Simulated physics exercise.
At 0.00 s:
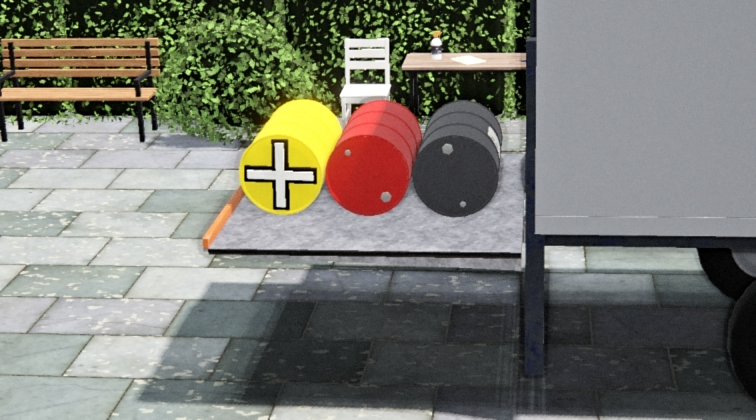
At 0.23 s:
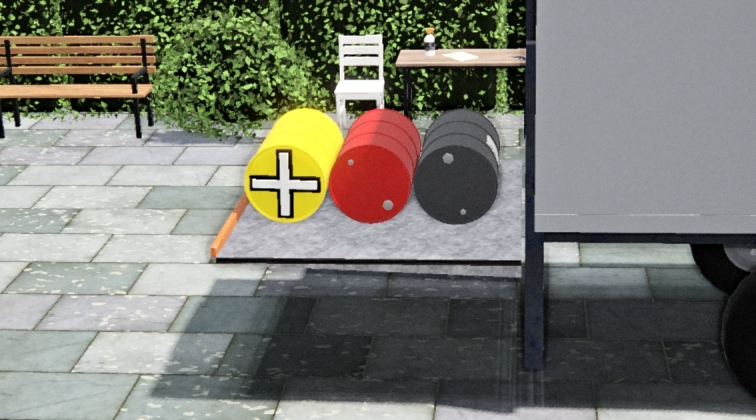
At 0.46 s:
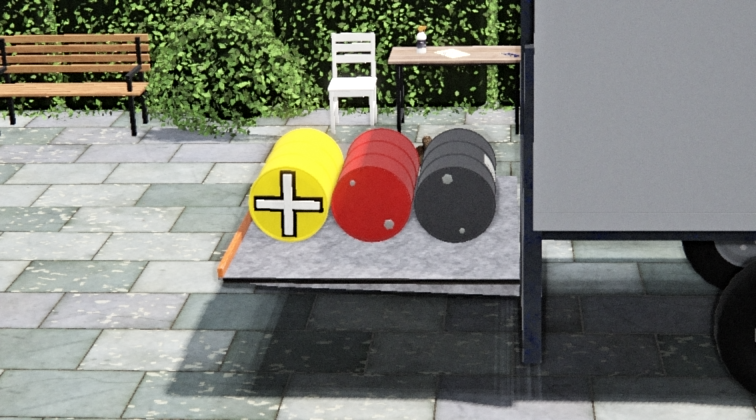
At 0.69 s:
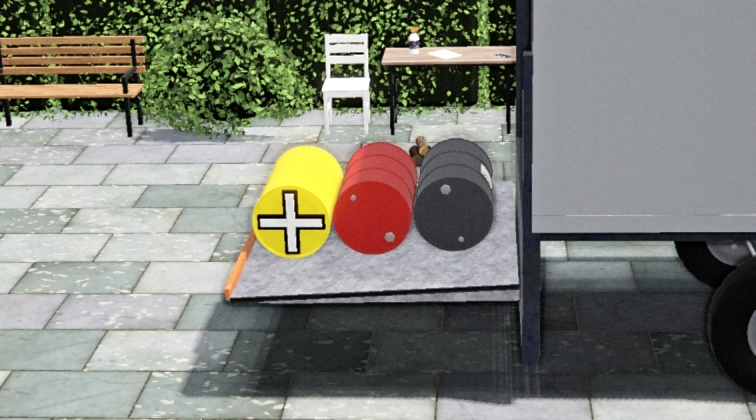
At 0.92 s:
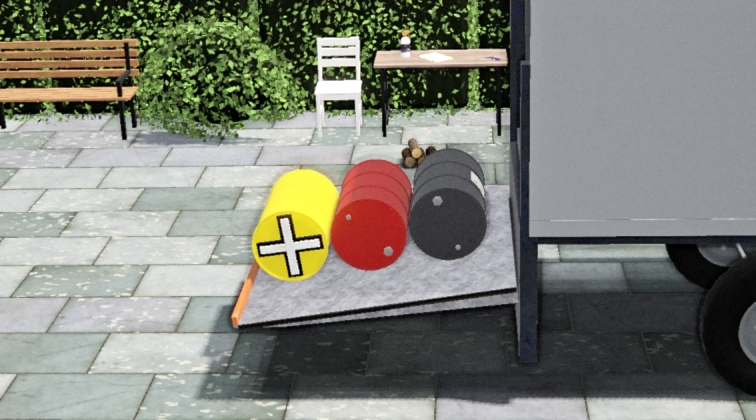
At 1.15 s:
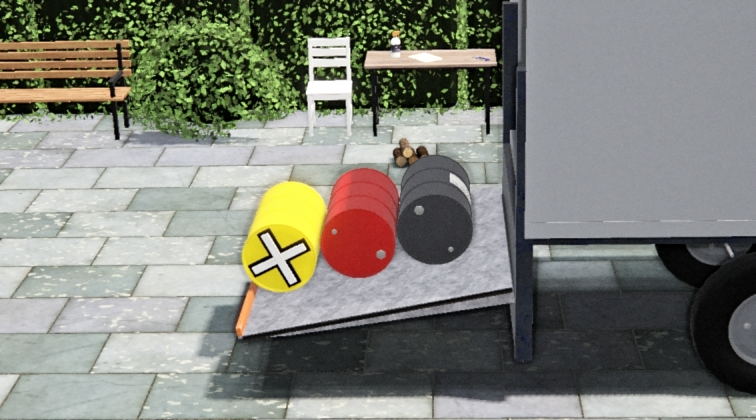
A lorry's tail platform lowers, then tilts down leftward, and its three drums roll slightly left.
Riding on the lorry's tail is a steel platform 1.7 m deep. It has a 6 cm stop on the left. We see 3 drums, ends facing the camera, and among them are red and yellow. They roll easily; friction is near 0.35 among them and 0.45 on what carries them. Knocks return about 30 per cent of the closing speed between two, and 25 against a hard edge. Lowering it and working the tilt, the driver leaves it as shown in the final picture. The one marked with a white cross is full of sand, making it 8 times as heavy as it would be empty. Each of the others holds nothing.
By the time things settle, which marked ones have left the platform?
Red drum: Stays put; yellow: Stays put.
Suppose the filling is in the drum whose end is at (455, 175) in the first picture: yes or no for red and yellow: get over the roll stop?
For red it happens, while for yellow it happens.
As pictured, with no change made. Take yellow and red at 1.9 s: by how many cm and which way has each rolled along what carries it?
Yellow has shifted 15 left and red 15 left.
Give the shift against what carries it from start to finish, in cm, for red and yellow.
The red one moved 15 and the yellow one moved 15.
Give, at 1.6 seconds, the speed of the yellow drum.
0.1 m/s, roughly.
After 1.6 s, red is on the plate, 60 cm from the stop; yellow is on the plate, 10 cm from the stop; 0 over the stop so far.
After 1.9 s, red is on the plate, 65 cm from the stop, rolling right; yellow is on the plate, 15 cm from the stop, rolling right; 0 over the stop so far.
At rest (2.4 s), red is on the plate, 65 cm from the stop; yellow is on the plate, 15 cm from the stop; 0 over the stop so far.
